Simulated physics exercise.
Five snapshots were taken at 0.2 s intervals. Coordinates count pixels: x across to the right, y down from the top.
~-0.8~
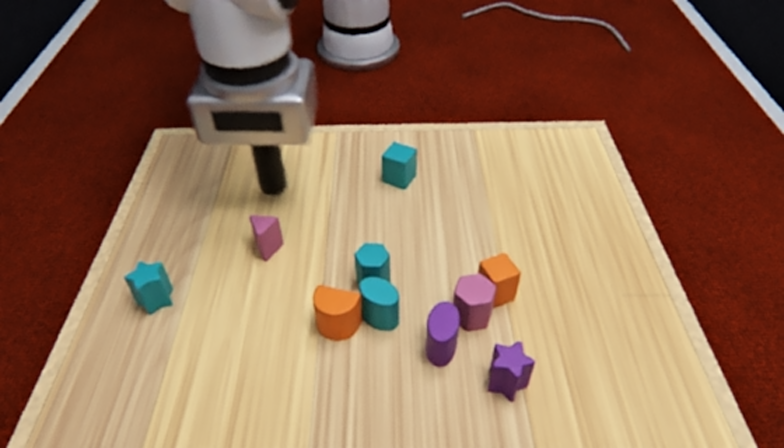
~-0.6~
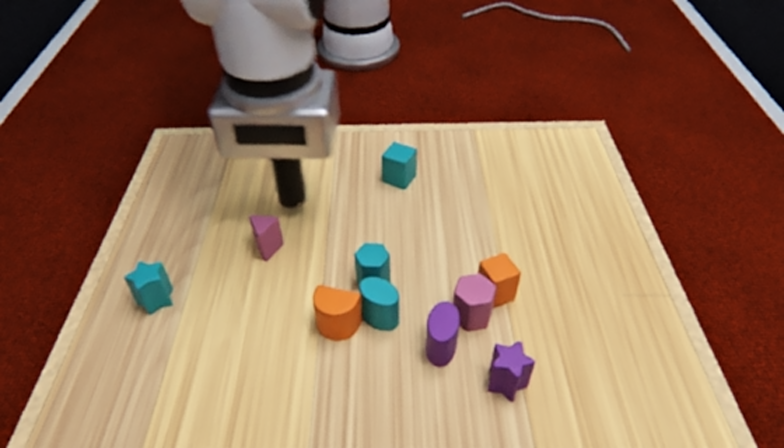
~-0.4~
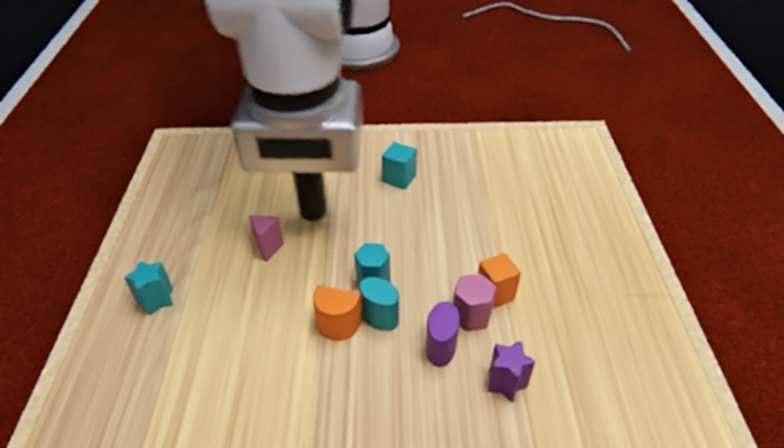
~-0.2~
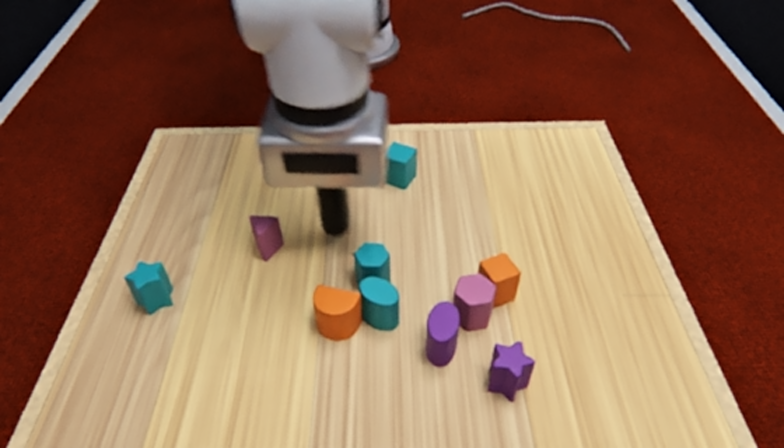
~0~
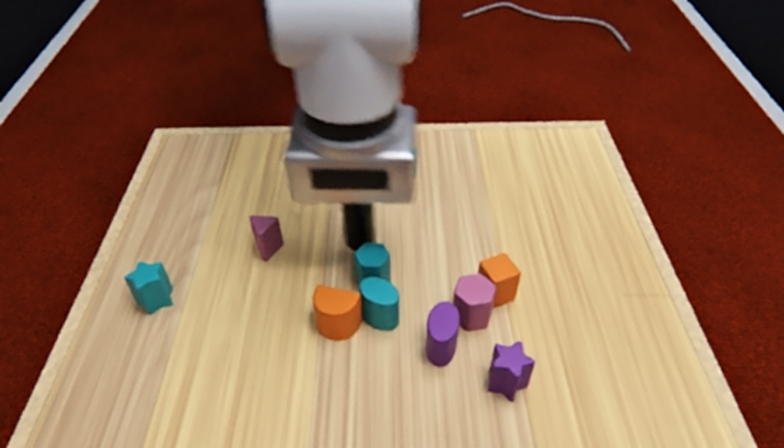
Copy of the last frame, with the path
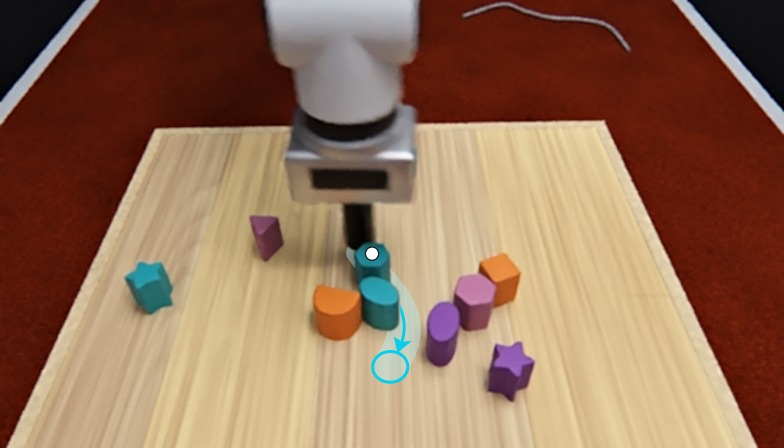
Robotic arm moving its black pusher diagonally down and right across a wooden board, approaching a turquoise hexagon among still coloured blocks.
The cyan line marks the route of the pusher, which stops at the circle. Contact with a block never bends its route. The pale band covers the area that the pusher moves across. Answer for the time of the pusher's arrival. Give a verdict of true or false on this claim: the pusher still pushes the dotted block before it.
True - the claim holds.
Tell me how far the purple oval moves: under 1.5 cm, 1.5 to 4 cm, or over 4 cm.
By the end of the path, it will have gone short of 1.5 cm.
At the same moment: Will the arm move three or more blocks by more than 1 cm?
No, that is not what happens.
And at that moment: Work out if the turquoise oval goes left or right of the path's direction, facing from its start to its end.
Picture yourself facing from the start of the path to its end: The turquoise oval moves off to your right.
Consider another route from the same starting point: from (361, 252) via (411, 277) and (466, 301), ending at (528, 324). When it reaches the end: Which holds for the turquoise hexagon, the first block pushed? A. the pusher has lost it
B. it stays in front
(A)
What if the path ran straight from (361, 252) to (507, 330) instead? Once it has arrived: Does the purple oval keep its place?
Answer: Yes.
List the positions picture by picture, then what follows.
The first picture shows lower end of the pusher (274, 187), tops of blocks, turquoise hexagon (372, 254), turquoise oval (379, 290), purple oval (444, 320).
The second picture shows pusher (293, 200), blocks as before.
The third picture shows pusher (314, 213), blocks as before.
The fourth picture shows pusher (336, 227), blocks as before.
The fifth picture shows pusher (360, 241), turquoise hexagon (372, 254), turquoise oval (379, 290), purple oval (444, 320).
The drawn path runs from (361, 252) over (385, 284) and (404, 322) to (390, 367); the dot is on the turquoise hexagon.
On the path given first. One third of the way, pusher (384, 273); turquoise hexagon (387, 284), turned 15° clockwise; turquoise oval (383, 311).
Two thirds of the way, pusher (404, 311); turquoise hexagon (398, 325), turned 50° clockwise; turquoise oval (373, 347), turned 20° clockwise.
At the end, pusher (390, 356); turquoise hexagon (392, 373), turned 55° clockwise; turquoise oval (353, 370), turned 55° clockwise; purple oval not moved.
